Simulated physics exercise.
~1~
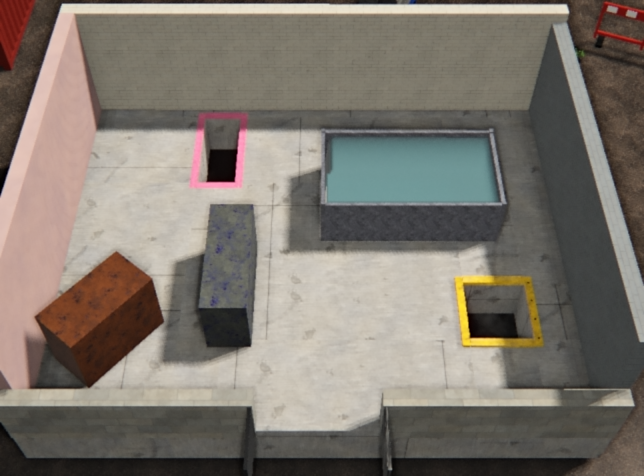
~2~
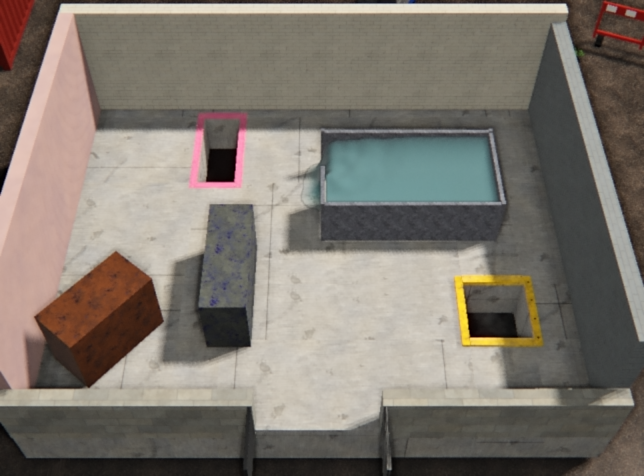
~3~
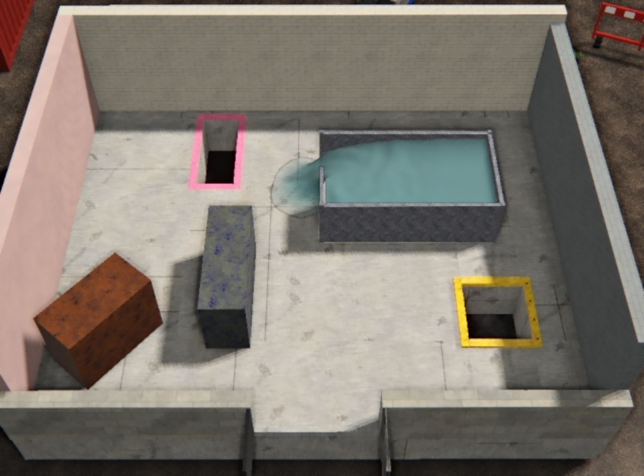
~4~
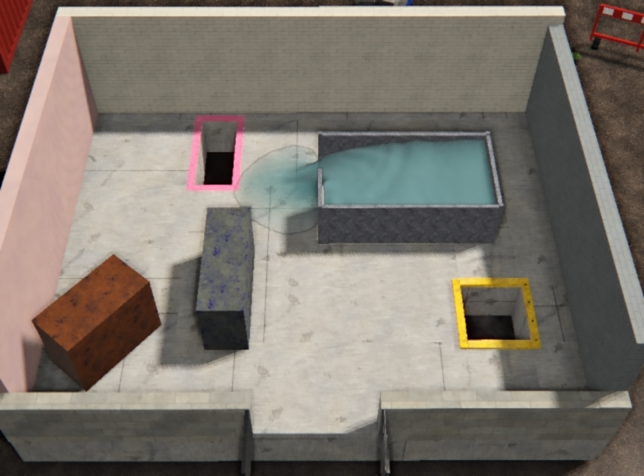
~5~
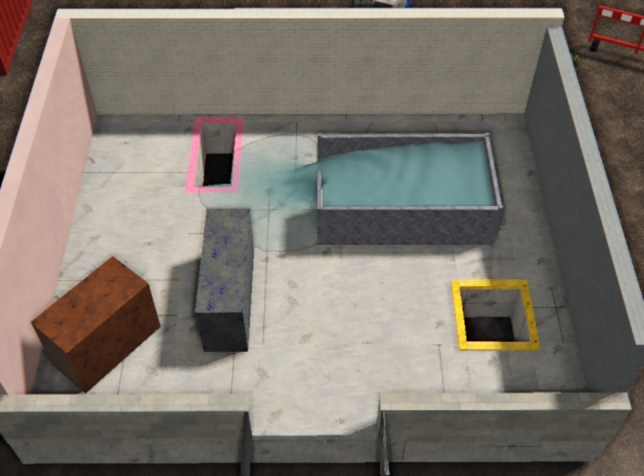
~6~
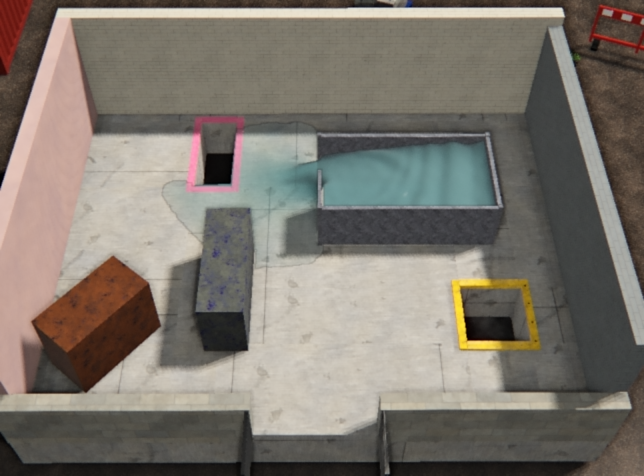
In a walled concrete yard with two framed floor openings, a dark block and a brown block, water begins pouring from the left side of a full tank, spreading leftward across the slab around the pink-edged opening and the dark block.
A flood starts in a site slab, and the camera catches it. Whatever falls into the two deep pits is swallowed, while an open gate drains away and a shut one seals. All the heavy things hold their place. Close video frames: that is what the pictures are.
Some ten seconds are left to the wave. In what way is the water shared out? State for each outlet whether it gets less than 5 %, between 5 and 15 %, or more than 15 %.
Result: The gate takes in a trifling amount - short of five per cent. The yellow pit takes in a trifling amount - short of five per cent. The pink pit takes in a considerable amount - past fifteen per cent.
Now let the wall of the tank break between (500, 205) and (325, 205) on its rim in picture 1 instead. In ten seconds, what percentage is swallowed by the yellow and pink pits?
Result - yellow: 25 %; pink: 2 %.
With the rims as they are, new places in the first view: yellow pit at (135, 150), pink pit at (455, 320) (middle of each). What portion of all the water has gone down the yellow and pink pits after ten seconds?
The yellow pit ends up with 35 per cent, the pink pit with 0 per cent.
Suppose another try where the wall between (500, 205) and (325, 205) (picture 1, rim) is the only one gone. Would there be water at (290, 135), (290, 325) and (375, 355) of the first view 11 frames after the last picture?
So the first one is left untouched, the next drenched, and the last drenched.
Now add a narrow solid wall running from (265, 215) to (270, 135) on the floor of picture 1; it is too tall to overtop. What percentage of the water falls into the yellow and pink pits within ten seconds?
Shares in percent - yellow: 2; pink: 12.
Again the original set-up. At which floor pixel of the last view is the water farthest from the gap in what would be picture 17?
The farthest point of the front sits at (45, 340).
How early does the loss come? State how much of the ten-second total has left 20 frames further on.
I'd estimate some 50 per cent.
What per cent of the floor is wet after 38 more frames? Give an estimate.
Some 45 per cent.
A moment on, water covers 20 % of the floor; the gate 0 %, the yellow pit 0 %, the pink pit 7 %.
Next, water covers 30 % of the floor; the gate 0 %, the yellow pit 0 %, the pink pit 16 %.
Then, water covers 35 % of the floor; the gate 0 %, the yellow pit 0 %, the pink pit 25 %.
Later, water covers 45 % of the floor; the gate 0 %, the yellow pit 0 %, the pink pit 37 %.
In the end, water covers 55 % of the floor; the gate 1 %, the yellow pit 0 %, the pink pit 50 %.
